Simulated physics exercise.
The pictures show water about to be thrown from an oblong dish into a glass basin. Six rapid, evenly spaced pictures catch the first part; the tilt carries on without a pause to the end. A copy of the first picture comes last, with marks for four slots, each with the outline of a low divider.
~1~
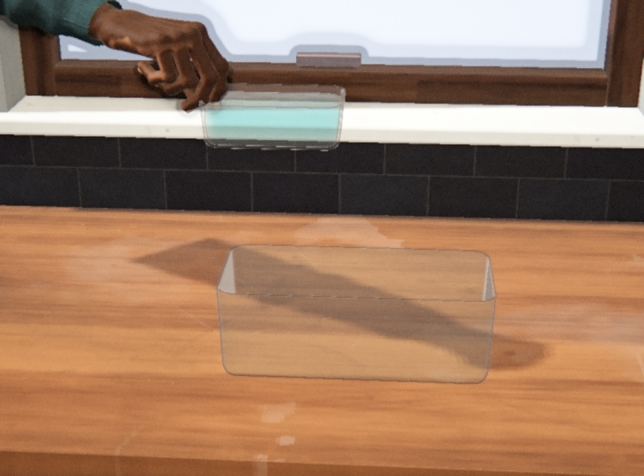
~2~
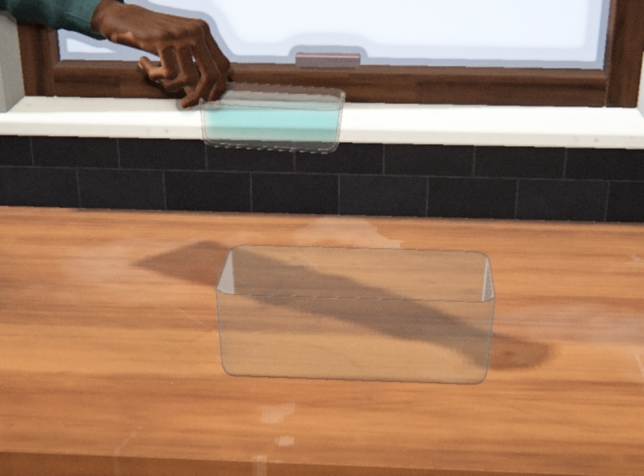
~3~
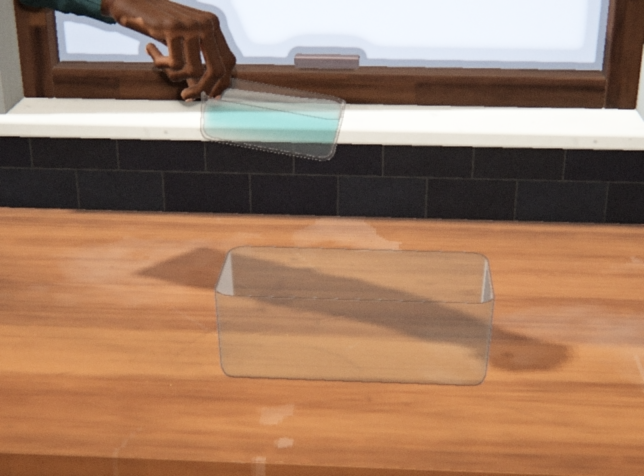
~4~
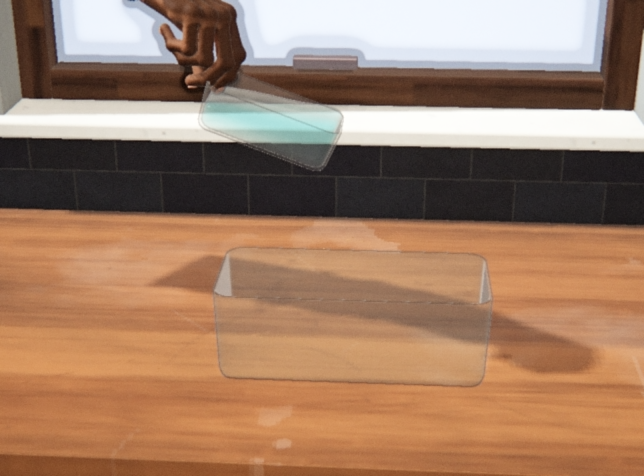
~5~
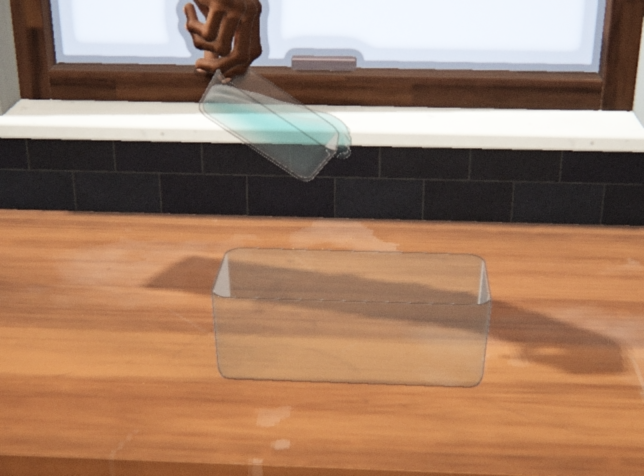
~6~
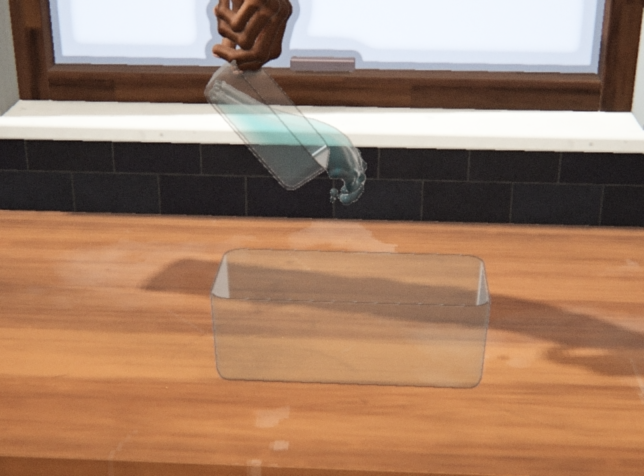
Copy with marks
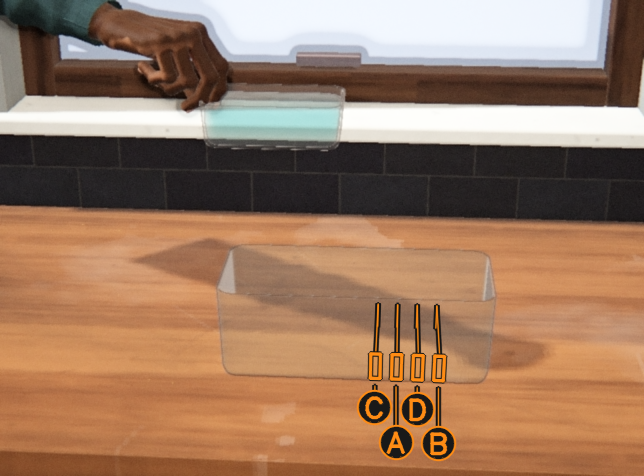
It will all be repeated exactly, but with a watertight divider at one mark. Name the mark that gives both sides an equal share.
Position A.
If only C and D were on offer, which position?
C.
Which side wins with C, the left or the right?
More ends on the right.
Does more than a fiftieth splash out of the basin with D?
Yes.
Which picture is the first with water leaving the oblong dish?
In picture 4.
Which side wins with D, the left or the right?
The left one.
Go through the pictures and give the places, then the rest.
Upright, lip at (341, 96); basin from (223, 371) to (488, 380); nothing has left yet.
Tipped about 2°, lip at (341, 100); nothing has left yet.
Tipped about 9°, lip at (342, 109); nothing has left yet.
Tipped about 20°, lip at (341, 123); water is over the lip, down to (341, 123).
Tipped about 34°, lip at (336, 140); water is over the lip, down to (343, 149).
Tipped about 50°, lip at (327, 157); water is over the lip, down to (347, 196).
On the marked copy, A at (396, 386); B at (438, 387); C at (374, 385); D at (417, 387).
With A, about 46 % ends left of the wall and 45 % right of it; 8 % is lost outside.
With B, about 76 % ends left of the wall and 14 % right of it; 10 % is lost outside.
With C, about 25 % ends left of the wall and 66 % right of it; 9 % is lost outside.
With D, about 75 % ends left of the wall and 13 % right of it; 12 % is lost outside.
